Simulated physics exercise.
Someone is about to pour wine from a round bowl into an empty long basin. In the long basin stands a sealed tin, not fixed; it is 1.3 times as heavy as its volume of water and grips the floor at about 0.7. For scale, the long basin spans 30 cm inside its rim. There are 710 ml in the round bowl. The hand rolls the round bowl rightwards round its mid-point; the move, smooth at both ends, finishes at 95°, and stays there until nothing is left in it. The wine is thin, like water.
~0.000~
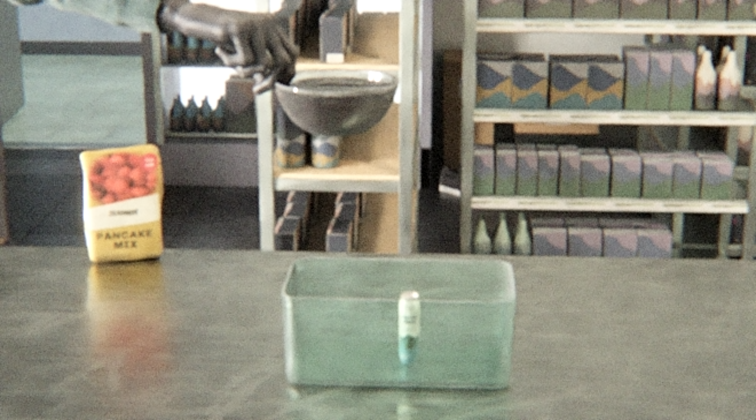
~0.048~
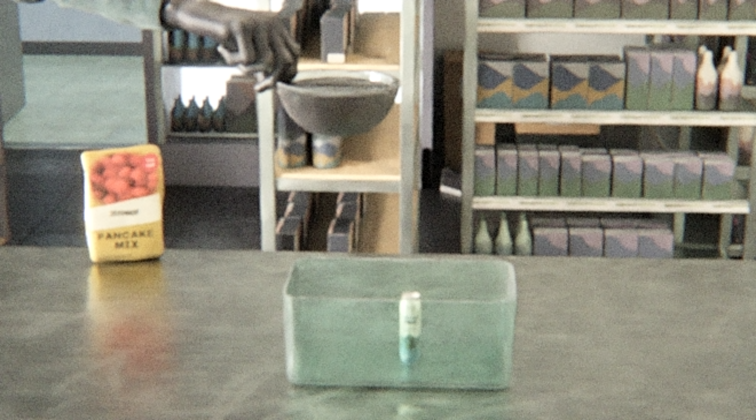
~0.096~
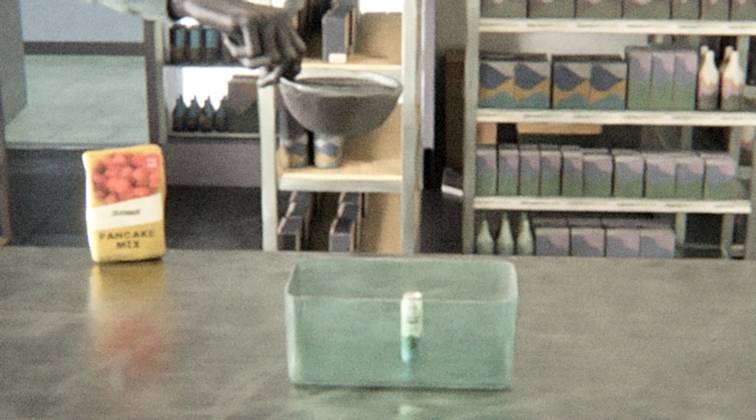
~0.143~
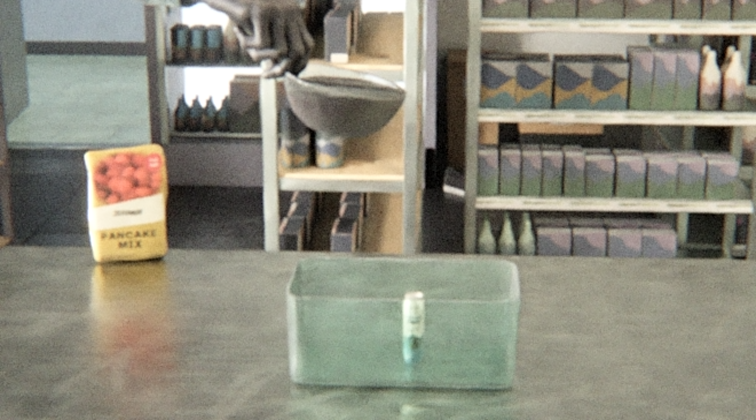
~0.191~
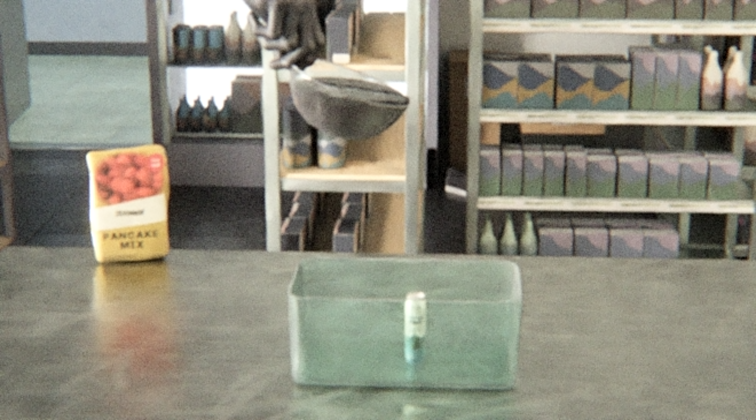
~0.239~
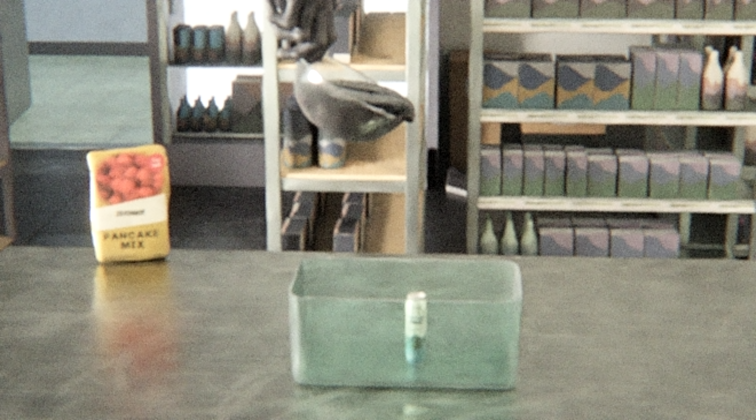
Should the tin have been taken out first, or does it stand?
It topples.
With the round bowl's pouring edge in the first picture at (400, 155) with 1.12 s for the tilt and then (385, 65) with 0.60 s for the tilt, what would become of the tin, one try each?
First it keeps standing; then it topples.
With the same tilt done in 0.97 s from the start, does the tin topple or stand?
Then it keeps standing.
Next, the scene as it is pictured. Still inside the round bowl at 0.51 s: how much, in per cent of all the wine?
Near 12 in a hundred.
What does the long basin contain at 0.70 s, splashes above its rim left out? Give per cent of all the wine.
Some 82 per cent.
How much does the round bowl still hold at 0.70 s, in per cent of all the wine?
Near 0 in a hundred.
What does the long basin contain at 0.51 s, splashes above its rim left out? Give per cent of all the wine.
Some 20 per cent.
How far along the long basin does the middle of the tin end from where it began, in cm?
Some 6.5 cm.
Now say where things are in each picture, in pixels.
Tilt 0°; pouring edge (398, 82); surface from (279, 87) to (395, 88); the long basin's rim runs from (289, 278) to (513, 282); the tin's top is at (410, 298), in the first frame.
Tilt 1°; pouring edge (400, 84); surface from (281, 85) to (397, 89), in the second frame.
Tilt 5°; pouring edge (403, 88); surface from (284, 84) to (399, 91), in the third frame.
Tilt 12°; pouring edge (406, 95); surface from (288, 82) to (403, 93), in the fourth frame.
Tilt 20°; pouring edge (408, 105); surface from (295, 82) to (409, 99); 1 per cent is over the edge, in the fifth frame.
Tilt 30°; pouring edge (407, 116); surface from (299, 85) to (394, 102); 8 per cent is over the edge, in the sixth frame.
After 0.51 s the tilt is 86° and 12 per cent is still to pour; the tin stands where it began.
After 0.70 s the tilt is 95° and 0 per cent is still to pour; the tin leans 9°.
After 0.91 s the tilt is 95° and 0 per cent is still to pour; the tin lies on its side.
After 1.13 s the tilt is 95° and 0 per cent is still to pour; the tin lies on its side.
In the end the tin lies on its side.
